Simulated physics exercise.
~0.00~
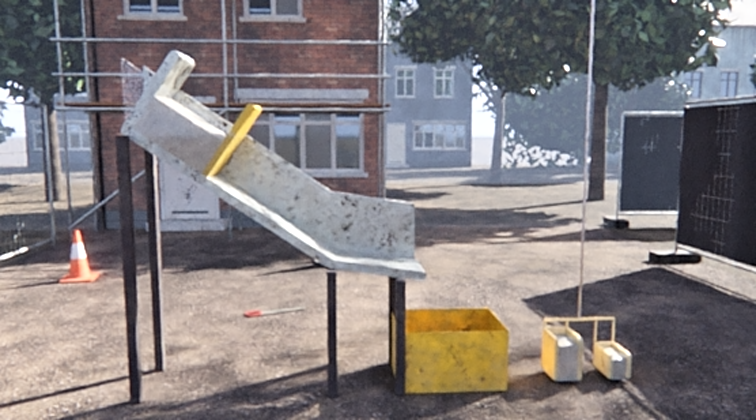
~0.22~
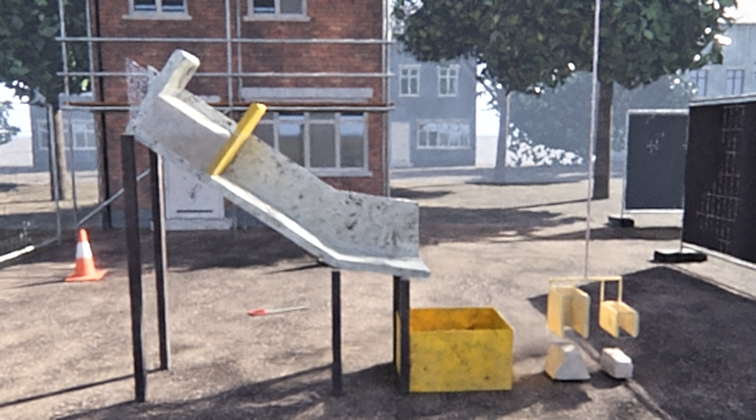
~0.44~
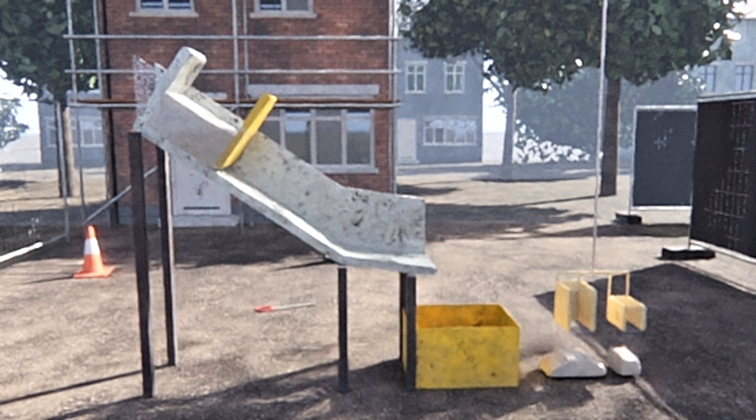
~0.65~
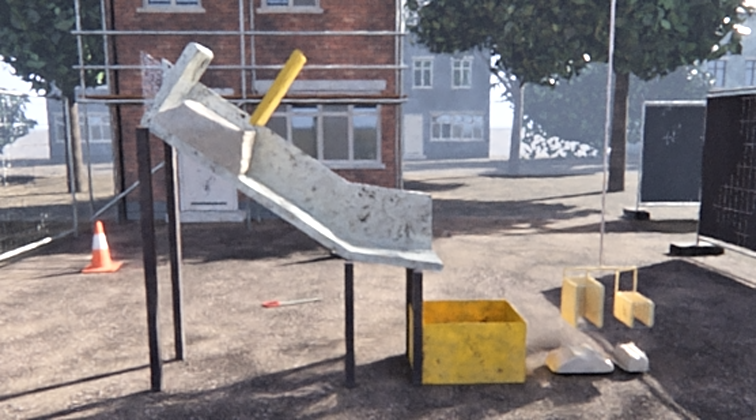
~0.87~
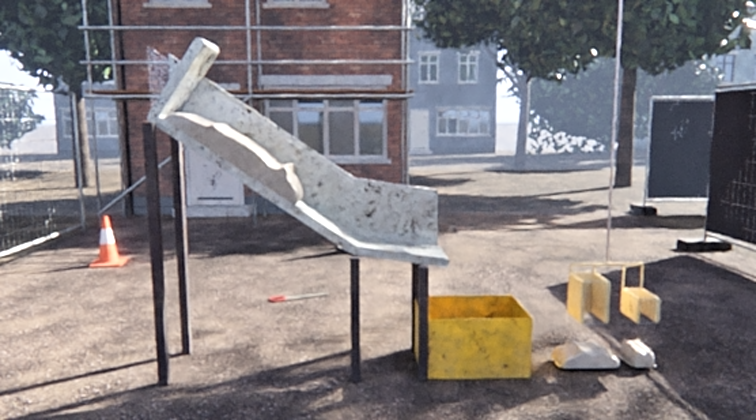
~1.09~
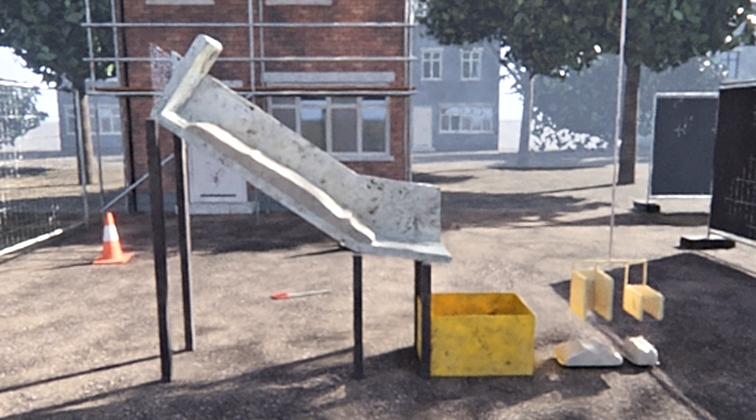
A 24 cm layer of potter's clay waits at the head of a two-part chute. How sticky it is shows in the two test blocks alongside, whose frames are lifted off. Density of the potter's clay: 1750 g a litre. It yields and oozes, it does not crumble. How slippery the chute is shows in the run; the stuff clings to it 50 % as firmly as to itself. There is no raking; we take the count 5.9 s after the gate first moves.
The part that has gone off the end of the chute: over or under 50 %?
Prediction: Fraction exceeding 50 %.
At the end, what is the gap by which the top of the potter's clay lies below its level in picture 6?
The gap comes to some 70.5 centimetres.
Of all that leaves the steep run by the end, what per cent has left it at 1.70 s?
Around 80 out of 100.
By 1.70 s, 15 % is on the steep run, 67 % on the flatter one and 17 % past the end.
By 2.42 s, none is on the steep run, 26 % on the flatter one and 74 % past the end.
By 3.14 s, none is on the steep run, 23 % on the flatter one and 77 % past the end.
By 3.86 s, none is on the steep run, 23 % on the flatter one and 77 % past the end.
By 6.33 s, at the end, none is on the steep run, 23 % on the flatter one and 77 % past the end.
